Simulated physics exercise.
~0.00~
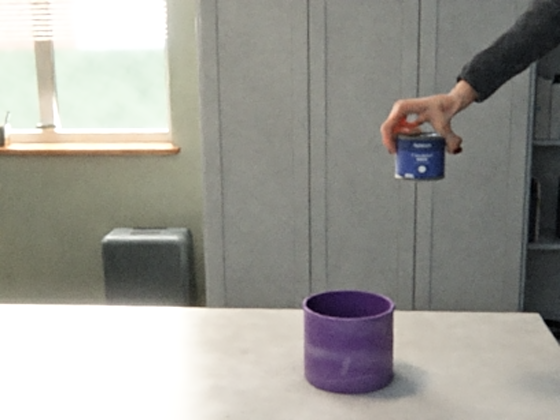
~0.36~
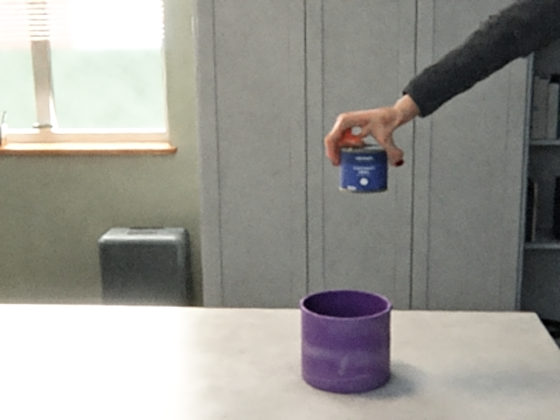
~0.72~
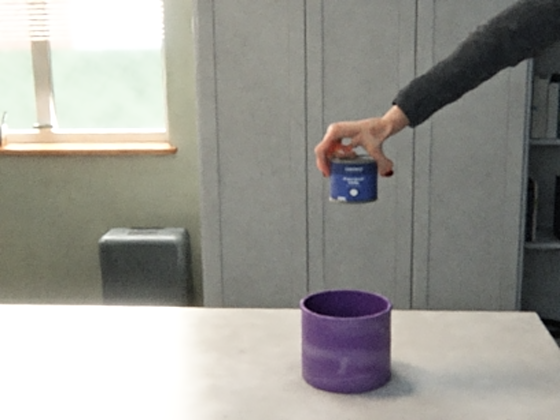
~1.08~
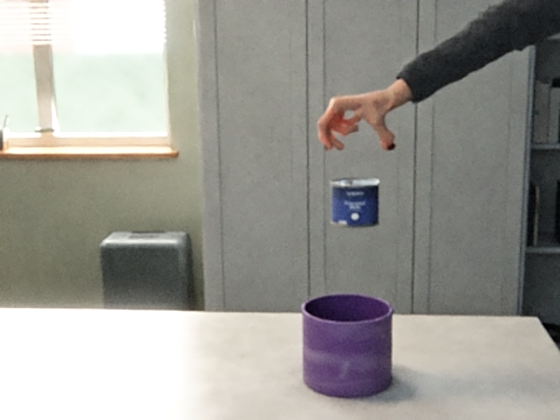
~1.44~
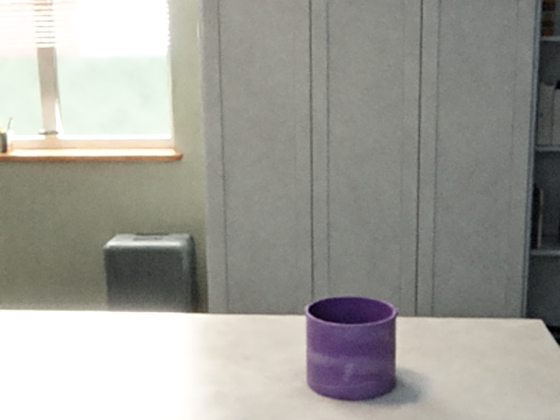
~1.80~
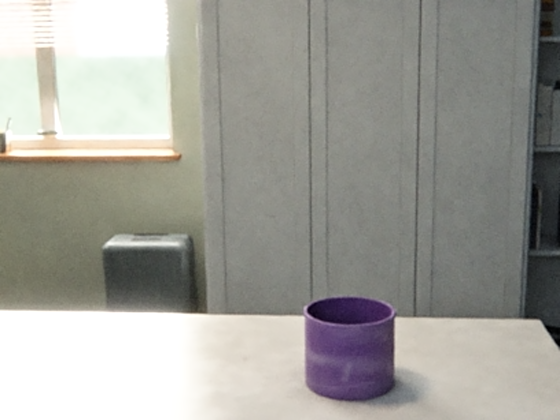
A small blue tin was carried left by a hand until it hung above a purple container on a table, then the fingers let go and it dropped inside, leaving only the container in view with the tin out of sight.
